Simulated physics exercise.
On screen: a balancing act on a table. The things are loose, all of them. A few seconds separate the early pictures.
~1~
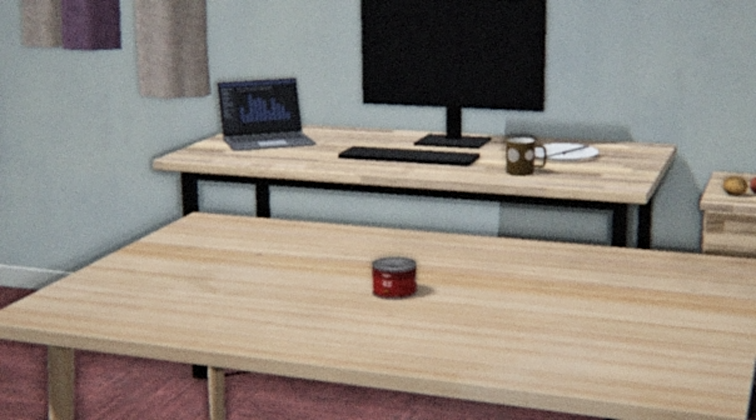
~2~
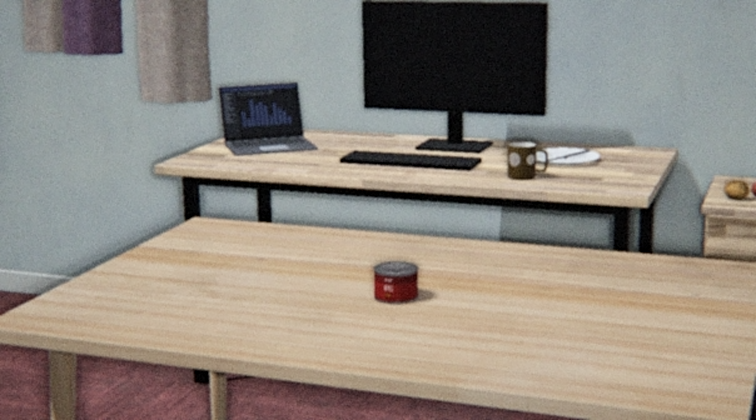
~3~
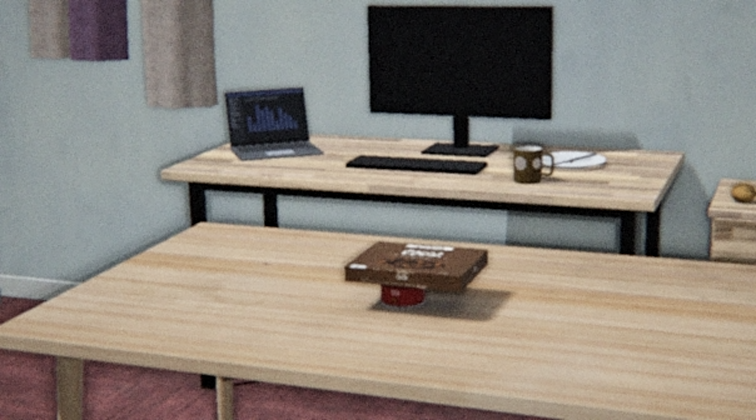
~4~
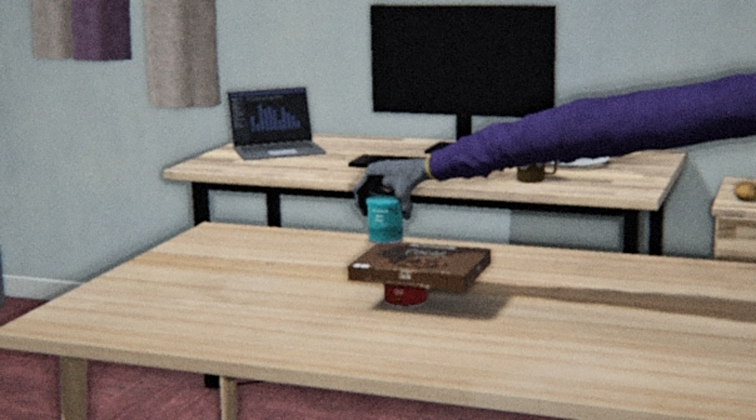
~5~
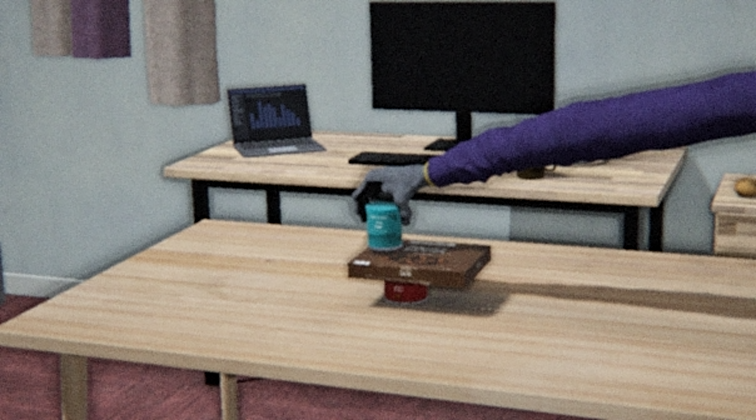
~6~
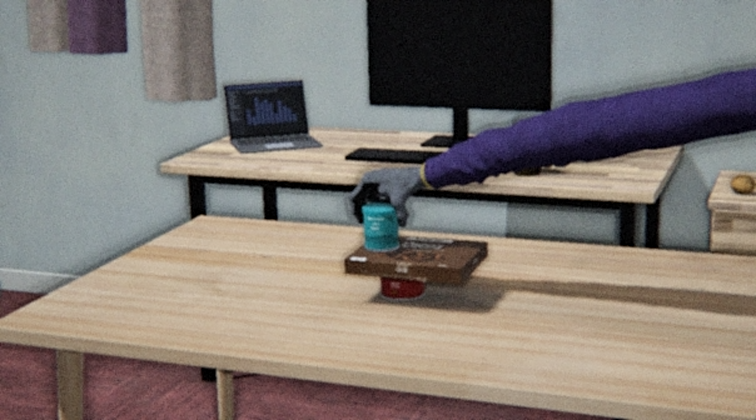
Gloved hand in a purple sleeve lowering a turquoise tin onto a flat brown box set atop a small red can.
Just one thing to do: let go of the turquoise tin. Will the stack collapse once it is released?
No, it stays standing.
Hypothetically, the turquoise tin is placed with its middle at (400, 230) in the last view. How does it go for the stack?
The stack then stays standing.
Then, 0.80 s on from there, no change.
Then, 1.70 s on from there, turquoise tin resting near (381, 228).
In the end, all 3 unmoved. At the end, from the last picture's camera, turquoise tin near (381, 228). The stack keeps its balance.
